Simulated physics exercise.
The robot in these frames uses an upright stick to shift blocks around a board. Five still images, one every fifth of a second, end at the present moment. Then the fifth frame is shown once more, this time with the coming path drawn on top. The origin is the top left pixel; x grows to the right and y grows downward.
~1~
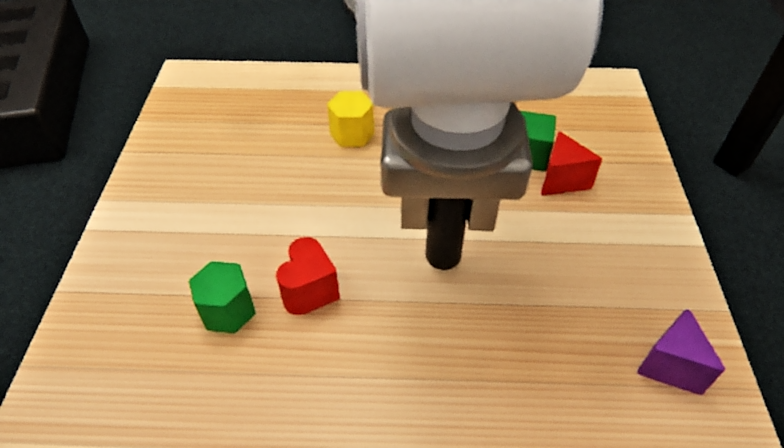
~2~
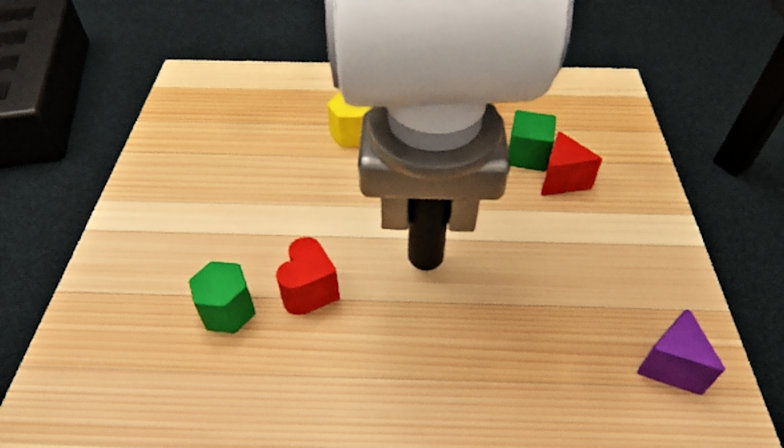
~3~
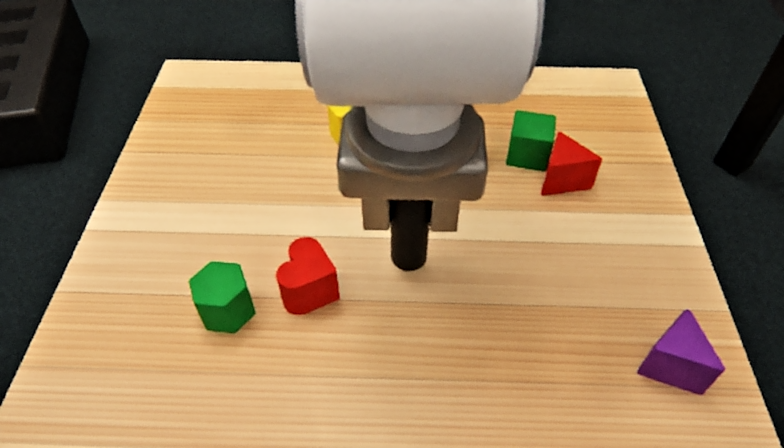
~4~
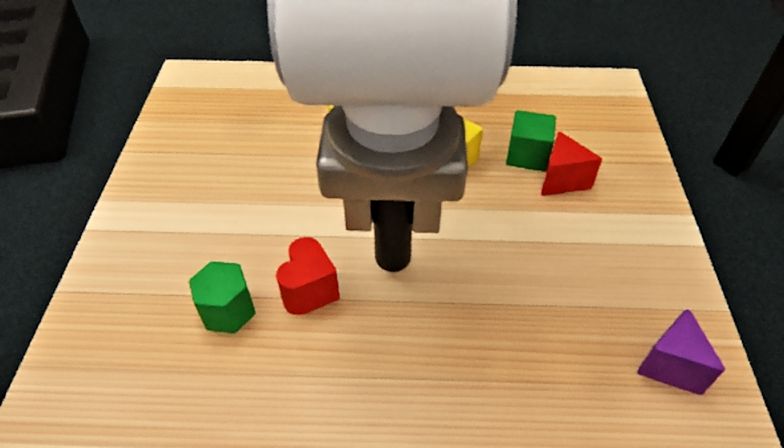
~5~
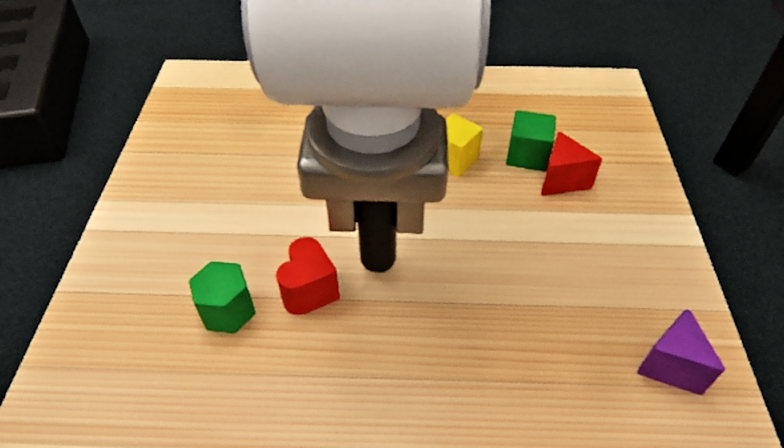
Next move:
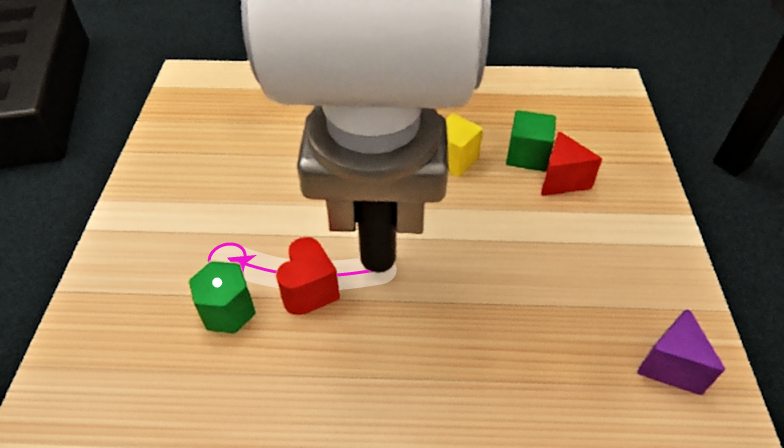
We see a robot arm holding a dark upright stick over a wooden board scattered with colored blocks. The stick moves slowly left toward the red heart, uncovering a yellow block behind it, while the blocks stay still.
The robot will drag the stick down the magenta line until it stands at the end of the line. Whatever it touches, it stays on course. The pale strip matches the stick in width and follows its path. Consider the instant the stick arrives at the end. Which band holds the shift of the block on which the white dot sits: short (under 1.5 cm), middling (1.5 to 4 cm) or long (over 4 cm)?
That one ends up within 1.5 cm of where it is now.
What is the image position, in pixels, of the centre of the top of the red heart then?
If I read the scene right, the answer is (261, 280).
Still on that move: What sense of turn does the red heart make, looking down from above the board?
Looking down, it rotates anti-clockwise.
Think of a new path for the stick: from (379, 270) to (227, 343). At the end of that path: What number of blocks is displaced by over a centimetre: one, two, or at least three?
The count will be 2.
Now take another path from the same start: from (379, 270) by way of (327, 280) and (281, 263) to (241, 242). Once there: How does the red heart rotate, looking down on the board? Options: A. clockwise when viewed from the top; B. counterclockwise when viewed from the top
My answer is option B.
The drawn path runs from (379, 270) by way of (326, 276) and (274, 272) to (227, 258); the dot is on the green six-sided block.
On the path given first. One third of the way, stick (324, 266); red heart (285, 269), turned 15° anticlockwise.
Two thirds of the way, stick (270, 261); green six-sided block (208, 288); red heart (261, 280), turned 35° anticlockwise.
At the end, stick (224, 248); green six-sided block (208, 288); red heart (261, 280), turned 35° anticlockwise.
